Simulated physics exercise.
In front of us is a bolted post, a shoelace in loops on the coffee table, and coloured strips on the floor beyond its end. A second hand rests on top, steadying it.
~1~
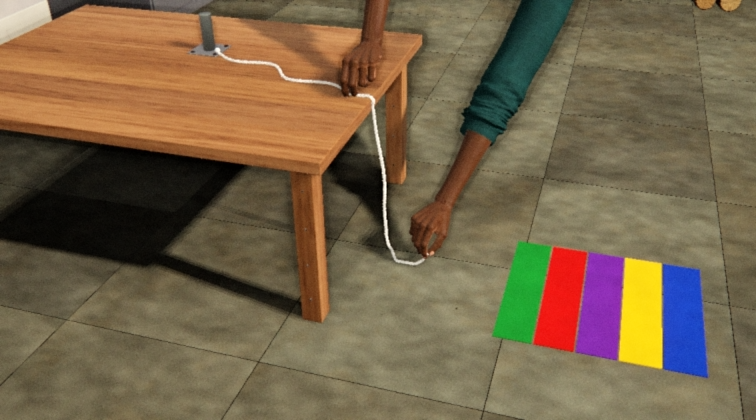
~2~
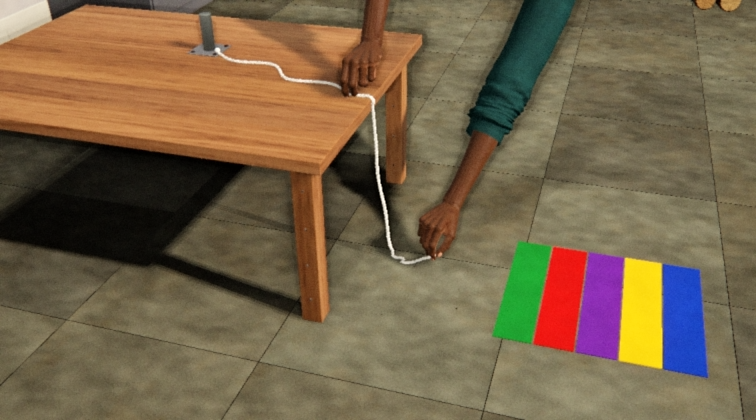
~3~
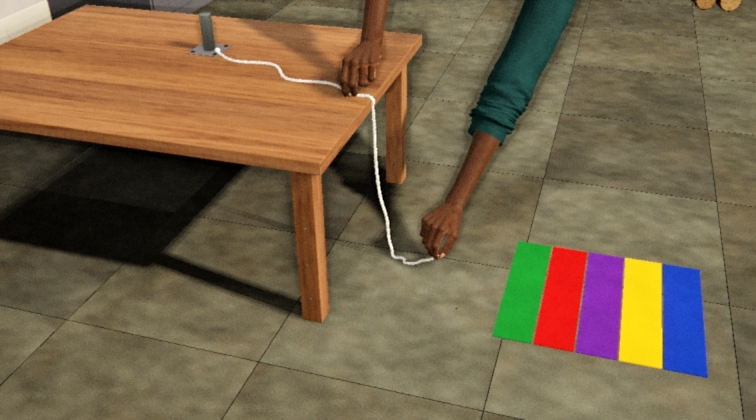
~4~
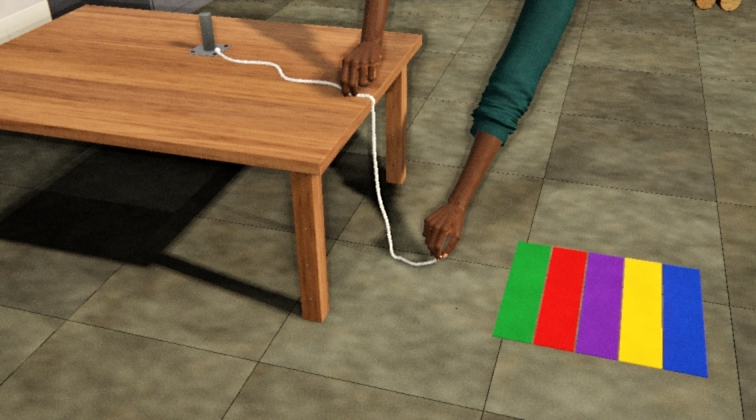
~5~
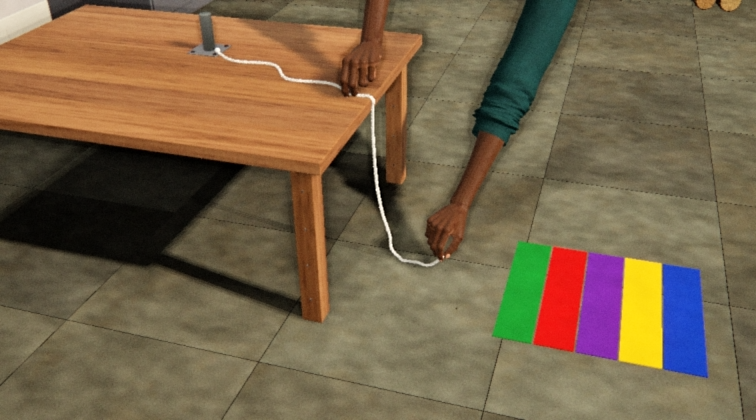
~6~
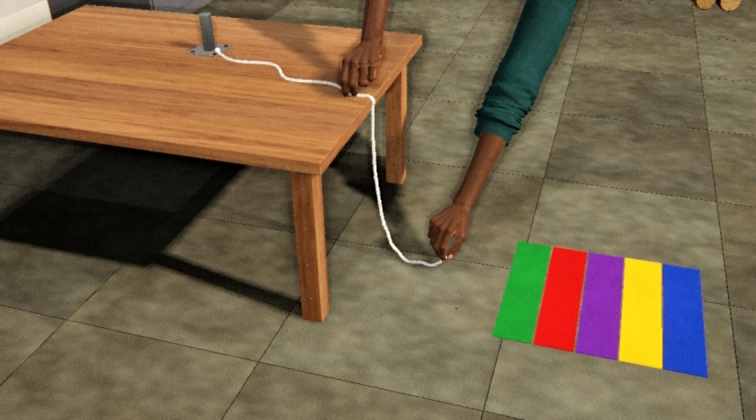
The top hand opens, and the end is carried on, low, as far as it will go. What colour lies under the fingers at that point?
Red.
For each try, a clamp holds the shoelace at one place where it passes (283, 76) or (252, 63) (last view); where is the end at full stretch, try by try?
In order: Close to (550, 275) and close to (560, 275).
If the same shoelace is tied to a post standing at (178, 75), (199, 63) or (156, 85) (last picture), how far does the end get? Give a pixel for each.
About (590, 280), (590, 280) and (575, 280).
Soon after, end near (489, 264); short of the strips.
Then, end near (538, 273); over green.
At full stretch, end near (566, 277); over red. The red one.
